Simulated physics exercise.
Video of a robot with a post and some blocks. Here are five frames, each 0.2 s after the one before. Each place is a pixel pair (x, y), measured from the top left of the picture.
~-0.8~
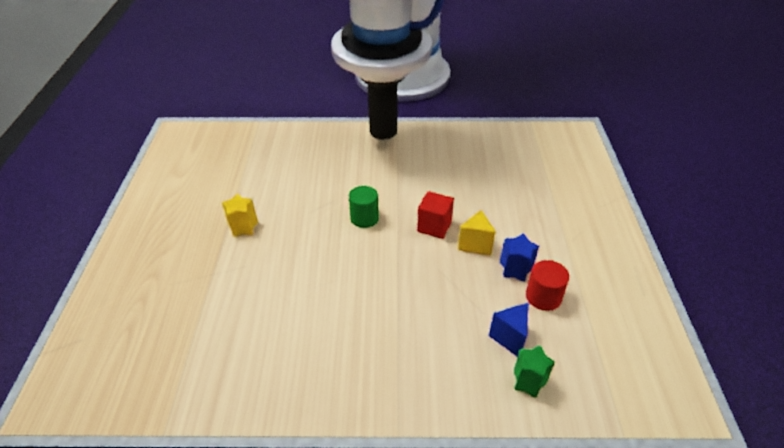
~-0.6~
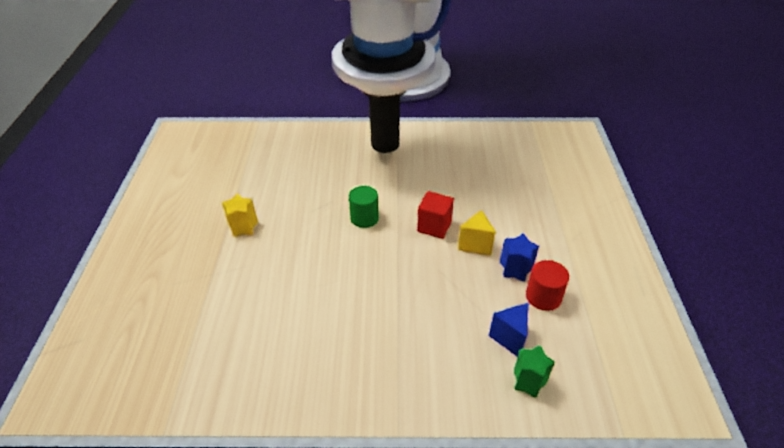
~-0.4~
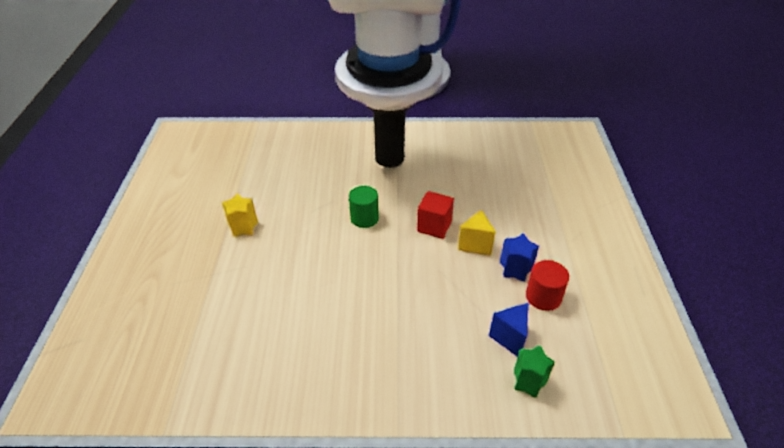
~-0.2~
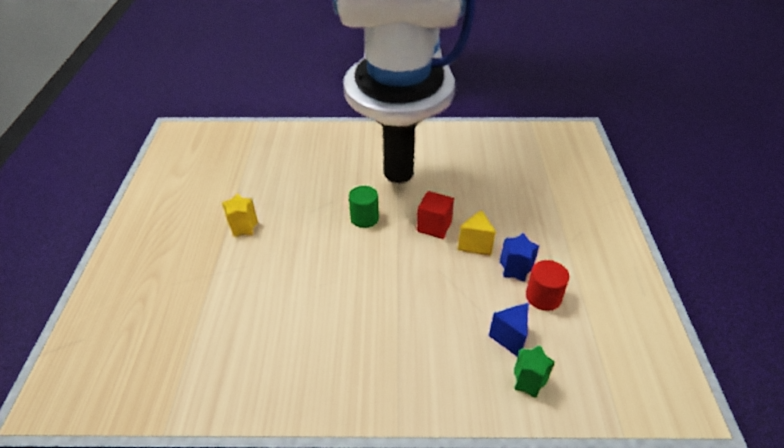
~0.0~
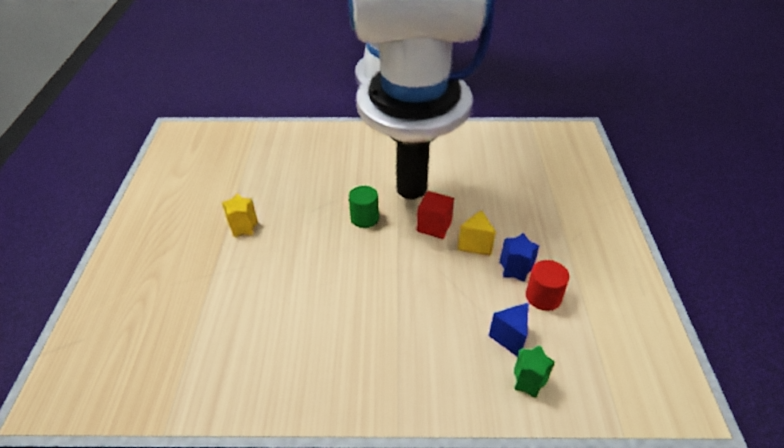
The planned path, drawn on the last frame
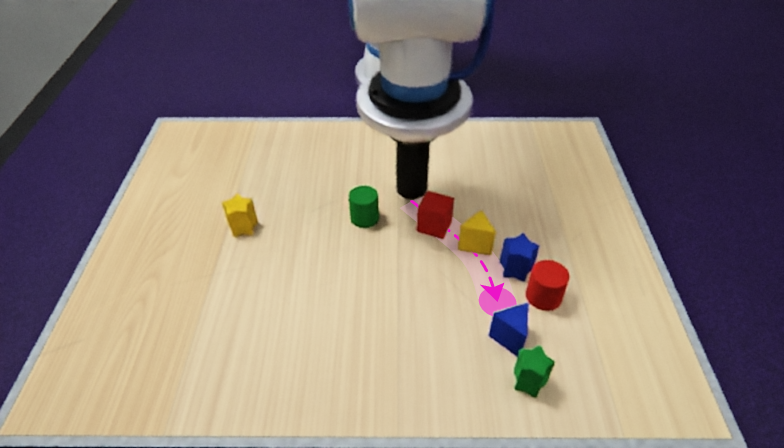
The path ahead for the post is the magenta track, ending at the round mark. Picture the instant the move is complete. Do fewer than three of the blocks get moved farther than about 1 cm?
Short answer: No.
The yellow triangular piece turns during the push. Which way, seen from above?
Viewed from above: Anti-clockwise.
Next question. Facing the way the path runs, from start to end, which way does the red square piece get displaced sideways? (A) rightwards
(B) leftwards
Correct choice: A.
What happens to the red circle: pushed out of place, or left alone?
By the time the path is finished, it has moved at least a centimetre.
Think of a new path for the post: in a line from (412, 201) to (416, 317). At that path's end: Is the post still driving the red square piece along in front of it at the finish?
The answer is no.
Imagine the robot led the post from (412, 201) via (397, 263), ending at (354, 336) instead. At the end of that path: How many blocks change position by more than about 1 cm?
Total: One.
The line goes from (412, 201) via (445, 228) and (479, 259), ending at (498, 302).
On the path given first. One third of the way, post at (447, 217); red square piece at (453, 228), turned 45° clockwise; yellow triangular piece at (485, 228), turned 40° anticlockwise.
Two thirds of the way, post at (482, 247); red square piece at (462, 254), turned 120° clockwise; yellow triangular piece at (513, 245), turned 35° anticlockwise; blue star block at (542, 256), turned 15° anticlockwise; red circle at (565, 283).
At the end, post at (500, 290); red square piece at (460, 260), turned 145° clockwise; yellow triangular piece at (525, 253), turned 55° anticlockwise; blue star block at (555, 260), turned 30° anticlockwise; red circle at (570, 285).
